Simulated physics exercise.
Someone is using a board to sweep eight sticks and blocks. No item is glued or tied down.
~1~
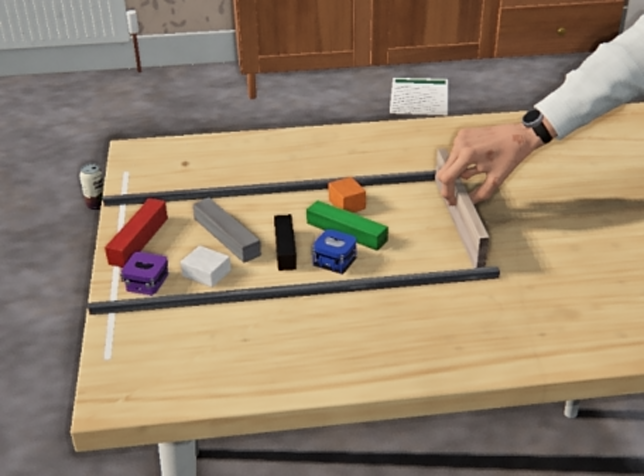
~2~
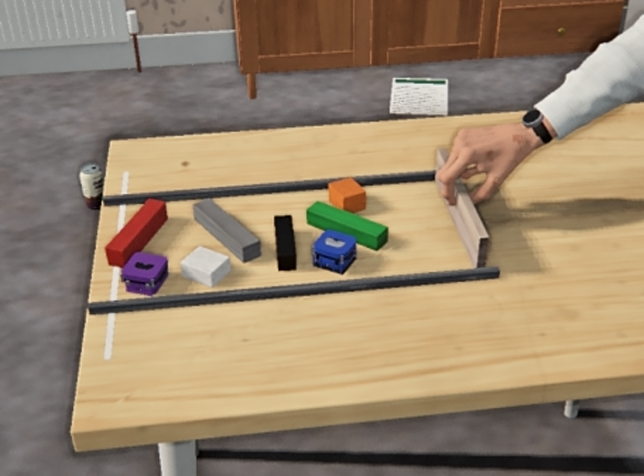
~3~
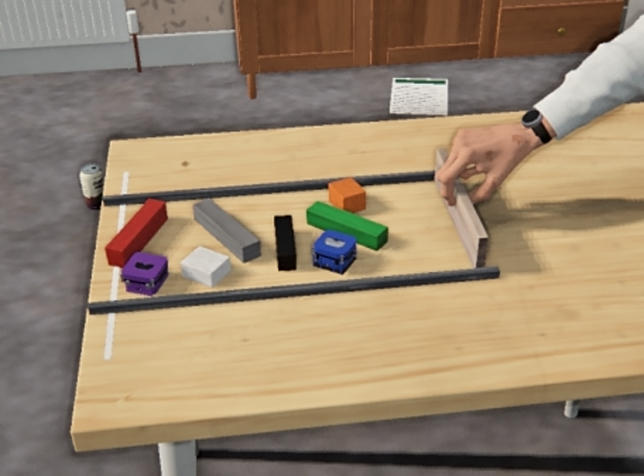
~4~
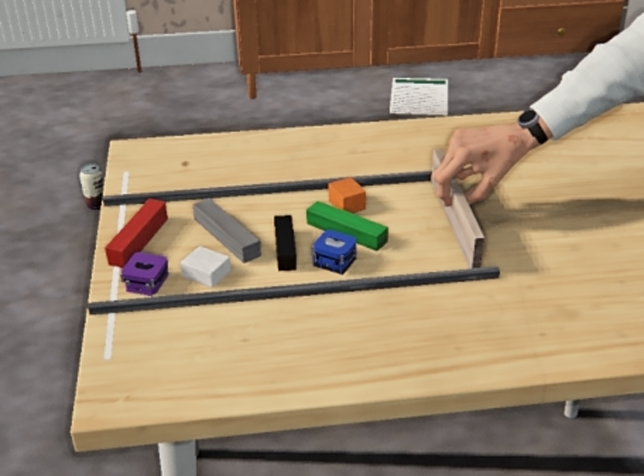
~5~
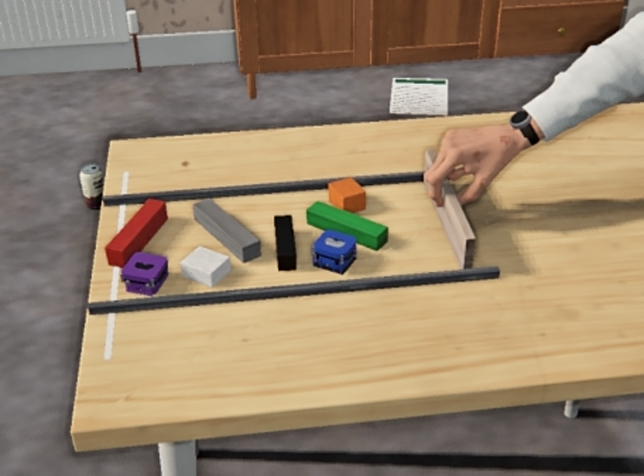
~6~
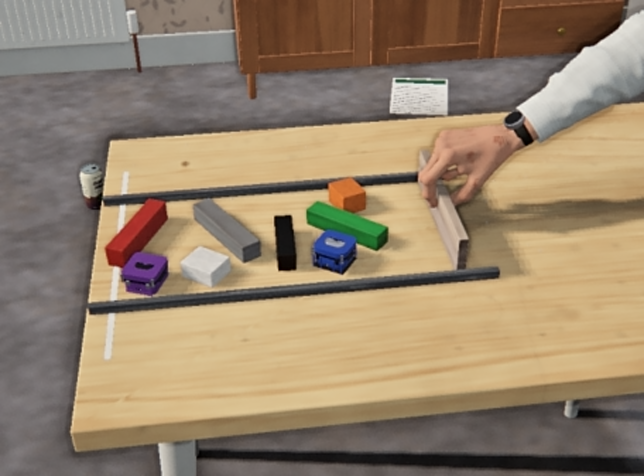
On a wooden table, a hand sliding a board slightly left between two dark rails, the coloured sticks and blocks staying still.
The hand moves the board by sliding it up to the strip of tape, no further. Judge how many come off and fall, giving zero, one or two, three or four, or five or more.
The count of pieces that drop is at least five, then.
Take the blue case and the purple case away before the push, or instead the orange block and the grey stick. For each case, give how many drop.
Tally of falls: 5 for the first try, 4 for the second.
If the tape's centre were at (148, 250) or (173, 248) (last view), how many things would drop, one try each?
The first gives 4 and the second gives 2.
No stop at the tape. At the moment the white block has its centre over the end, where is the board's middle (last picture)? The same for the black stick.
For the white block, about (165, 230); for the black stick, about (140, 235).
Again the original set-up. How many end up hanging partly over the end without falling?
2, I think.
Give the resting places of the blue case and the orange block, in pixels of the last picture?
Blue case: About (95, 283); orange block: About (107, 213).
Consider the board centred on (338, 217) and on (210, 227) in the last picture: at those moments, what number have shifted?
The number moved is 3 and then 8.
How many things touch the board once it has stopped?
The number is 2.
Soon after, none off yet; red bar at rest near (138, 233); purple case at rest near (146, 275); white block at rest near (206, 267).
In the end, the number that fall off is five or more; gone, green stick, black stick, grey stick, white block, purple case and red bar.
